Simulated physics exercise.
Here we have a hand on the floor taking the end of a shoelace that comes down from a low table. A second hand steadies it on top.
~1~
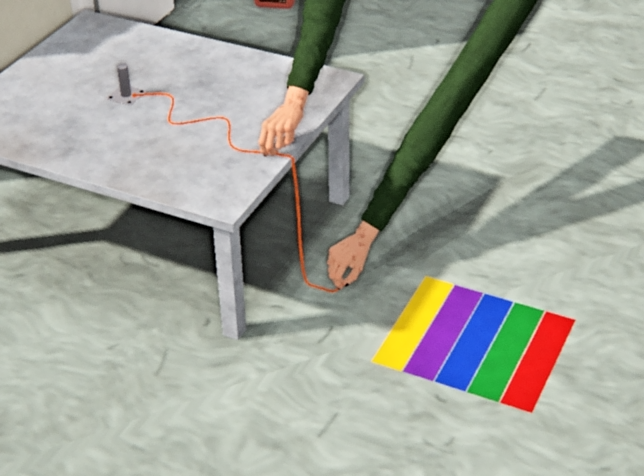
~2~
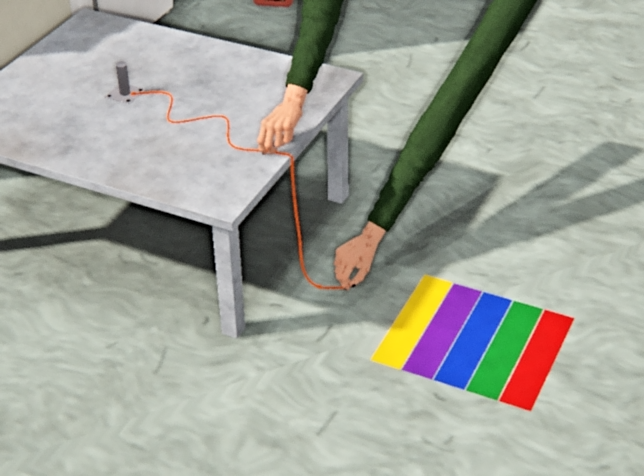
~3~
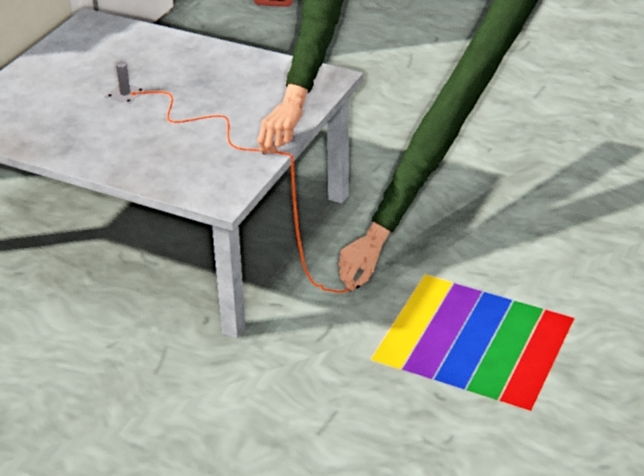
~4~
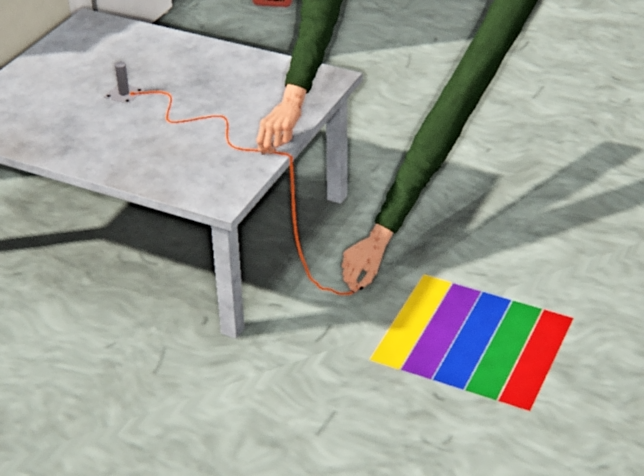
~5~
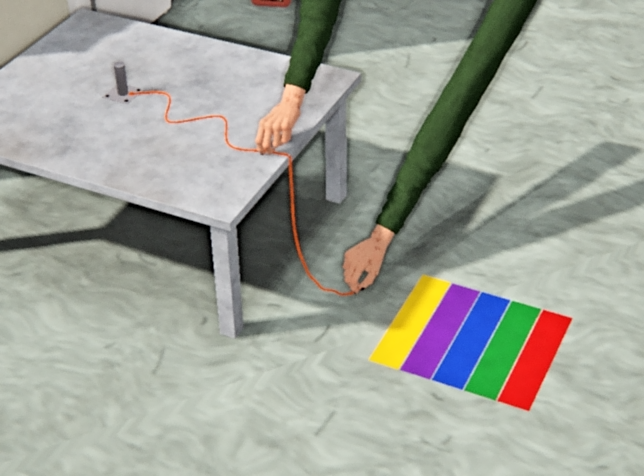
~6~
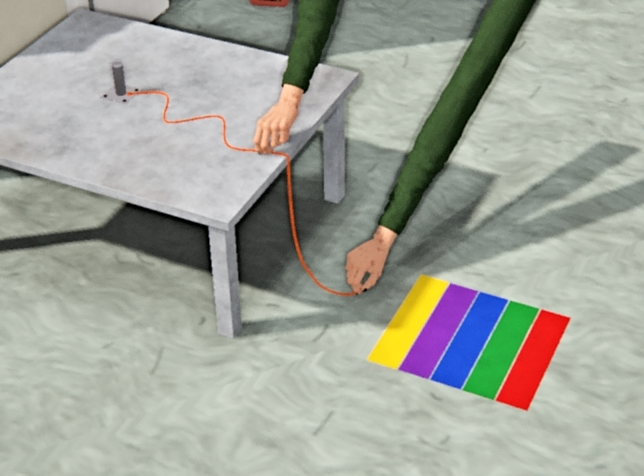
The video shows one hand resting on an orange cord at a low table's edge while another, near the floor, holds its hanging end and moves it slightly right, beside a patch of coloured stripes.
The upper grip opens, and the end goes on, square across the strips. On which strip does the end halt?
It gets as far as the green strip.
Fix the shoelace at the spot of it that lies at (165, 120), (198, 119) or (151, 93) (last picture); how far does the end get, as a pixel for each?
In that order: (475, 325), (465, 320) and (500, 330).
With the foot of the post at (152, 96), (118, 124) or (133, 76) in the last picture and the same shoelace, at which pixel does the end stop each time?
The places are (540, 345), (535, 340) and (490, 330).
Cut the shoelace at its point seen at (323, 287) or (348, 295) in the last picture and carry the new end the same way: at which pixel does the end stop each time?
Near (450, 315) and (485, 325).
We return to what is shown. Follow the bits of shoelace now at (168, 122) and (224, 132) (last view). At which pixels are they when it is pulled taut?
The first at (201, 121), the second at (269, 145).
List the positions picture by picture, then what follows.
In the first frame, end (343, 285); yellow (396, 350); purple (428, 360); blue (459, 369); green (492, 380); red (525, 390).
In the second frame, end (349, 286); shoelace through (164, 93) (184, 122) (228, 135) (283, 154) (296, 213) (304, 272).
In the third frame, end (354, 287).
In the fourth frame, end (357, 288); shoelace through (163, 93) (184, 122) (227, 135) (282, 154) (294, 212) (307, 271).
In the fifth frame, end (358, 289).
In the sixth frame, end (361, 290); shoelace through (160, 93) (181, 122) (224, 135) (279, 154) (292, 213) (308, 271).
A little later, end near (438, 313); over purple.
Next, end near (480, 326); over blue.
When it is tight, end near (506, 333); over green. The green one.
